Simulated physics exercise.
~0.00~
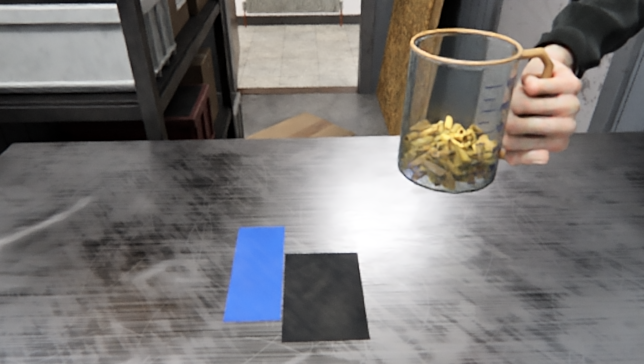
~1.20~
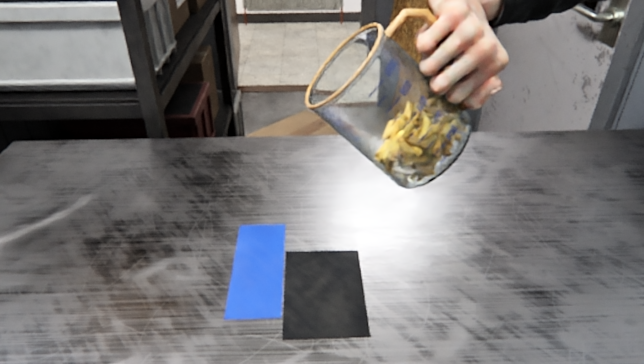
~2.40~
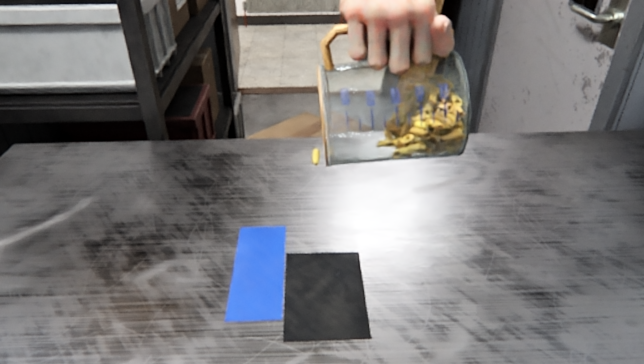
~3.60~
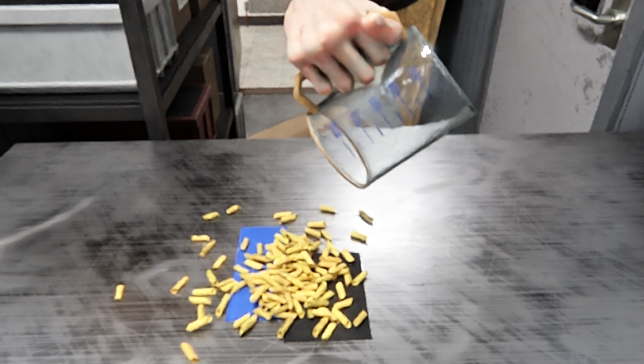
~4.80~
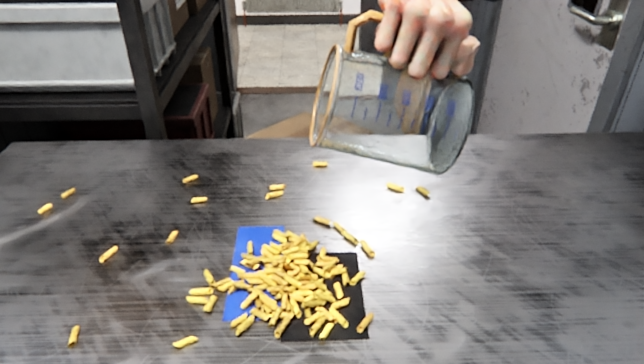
A hand holds a clear jug of yellow dry pasta pieces upright above a dark, bare table, where a blue mat and a black mat lie side by side. The hand swings the jug to the left and tips it onto its side, and a first piece drops from the rim. The jug turns further until its mouth points down, and the pasta pours out into a heap across both mats. Some pieces scatter over the bare table around them. Finally, the hand turns the emptied jug back onto its side and holds it above the table.
